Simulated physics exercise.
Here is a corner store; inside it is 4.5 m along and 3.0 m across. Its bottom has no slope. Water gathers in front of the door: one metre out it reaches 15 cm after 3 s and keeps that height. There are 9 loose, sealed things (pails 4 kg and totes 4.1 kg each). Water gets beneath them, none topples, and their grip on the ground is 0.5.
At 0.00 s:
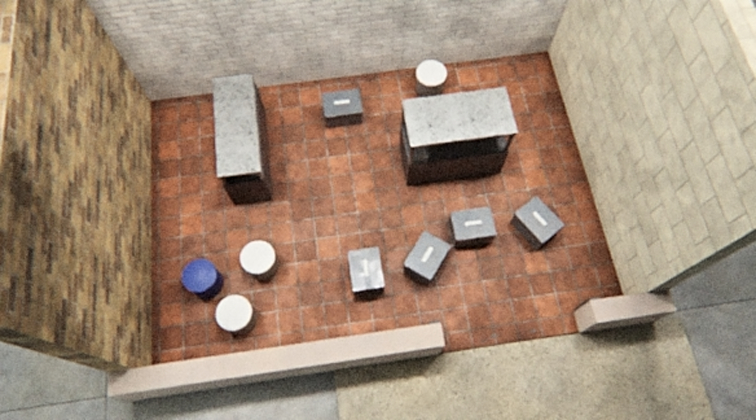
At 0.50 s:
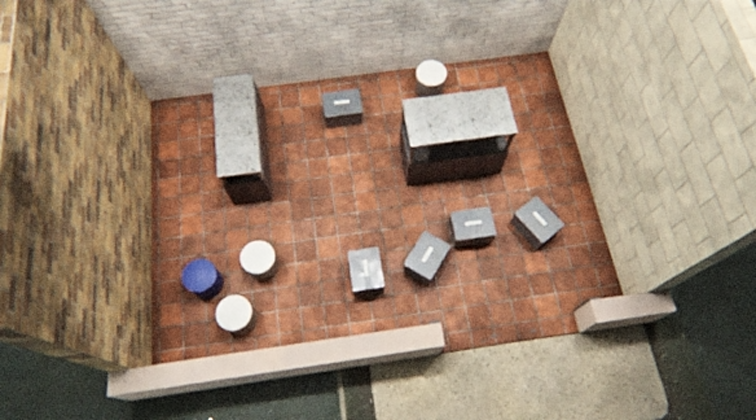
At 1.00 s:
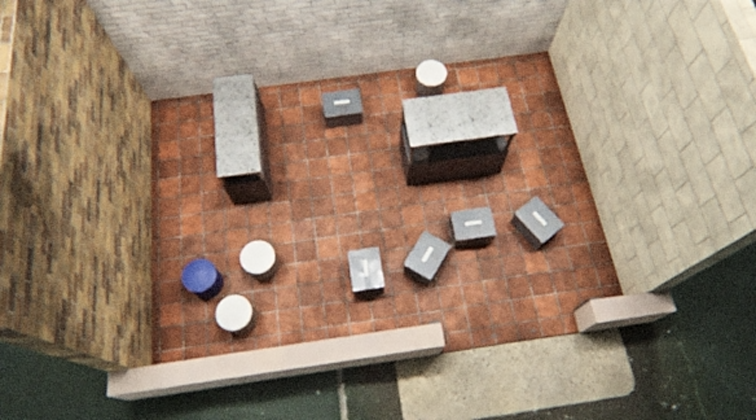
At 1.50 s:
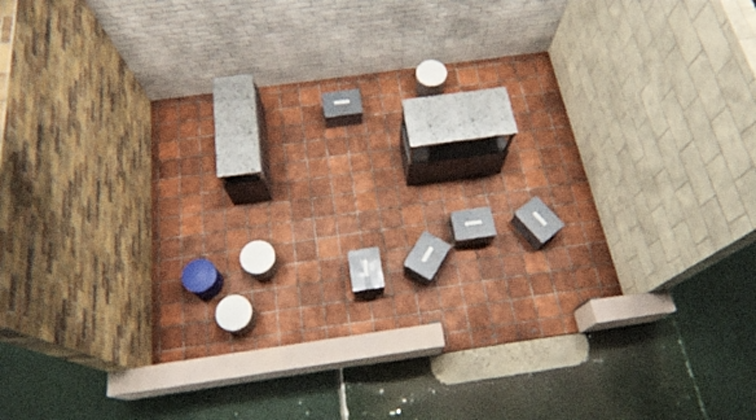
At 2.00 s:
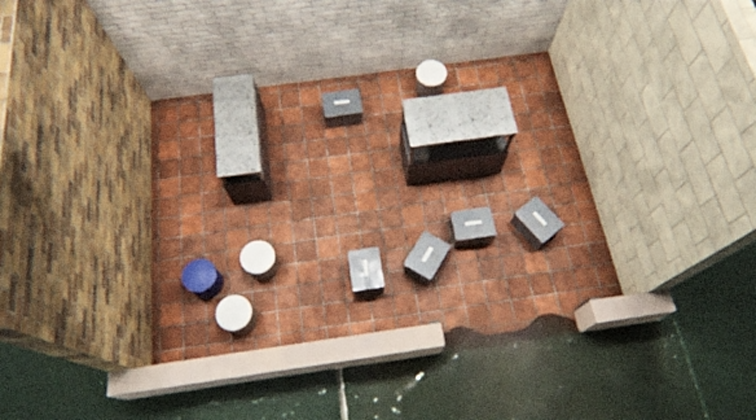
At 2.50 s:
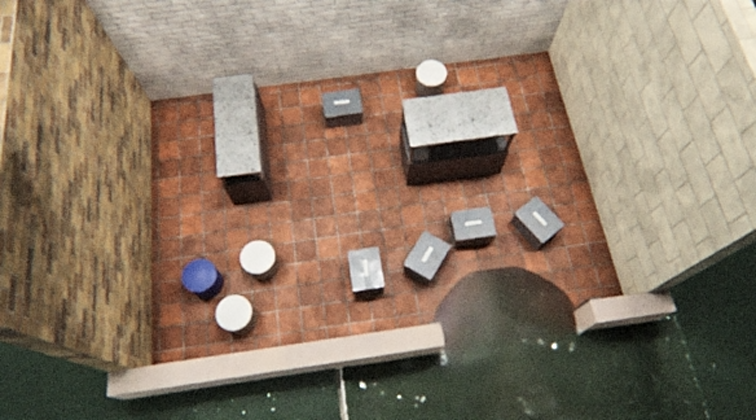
Dark greenish water spreads over the pavement outside a small walled store with a red tiled floor, seen from high above. Inside stand two grey-topped counters, five grey boxes, a blue pail and two white ones at lower left, and another white pail by the back wall. The water covers the pale path, then curves through the front gap onto the tiles, while the objects and camera stay still.
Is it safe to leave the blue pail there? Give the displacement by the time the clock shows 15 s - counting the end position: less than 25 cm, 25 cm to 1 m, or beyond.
Blue pail moves a short way.
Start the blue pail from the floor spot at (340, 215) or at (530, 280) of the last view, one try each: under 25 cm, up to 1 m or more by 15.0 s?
In turn: It travels far; it travels far.
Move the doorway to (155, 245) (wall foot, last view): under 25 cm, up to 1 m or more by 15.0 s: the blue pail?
In that case the blue pail ends far away.
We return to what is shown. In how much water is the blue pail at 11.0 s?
Roughly 7 cm.
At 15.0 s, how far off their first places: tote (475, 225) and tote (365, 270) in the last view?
In that order: 250 cm, 80 cm.
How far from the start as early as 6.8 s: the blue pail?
About 0 cm.
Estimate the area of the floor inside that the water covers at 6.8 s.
Roughly 10.0 m2.
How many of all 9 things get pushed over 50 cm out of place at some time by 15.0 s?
I count 9.
After 3.5 s the blue pail is near (199, 275), 0.0 m from its start, aground; 0 afloat.
After 6.8 s the blue pail is near (199, 275), 0.0 m from its start, aground; 2 afloat.
After 11.0 s the blue pail is near (169, 294), 0.3 m from its start, afloat; 9 afloat.
After 15.0 s the blue pail is near (180, 328), 0.5 m from its start, afloat; 9 afloat.
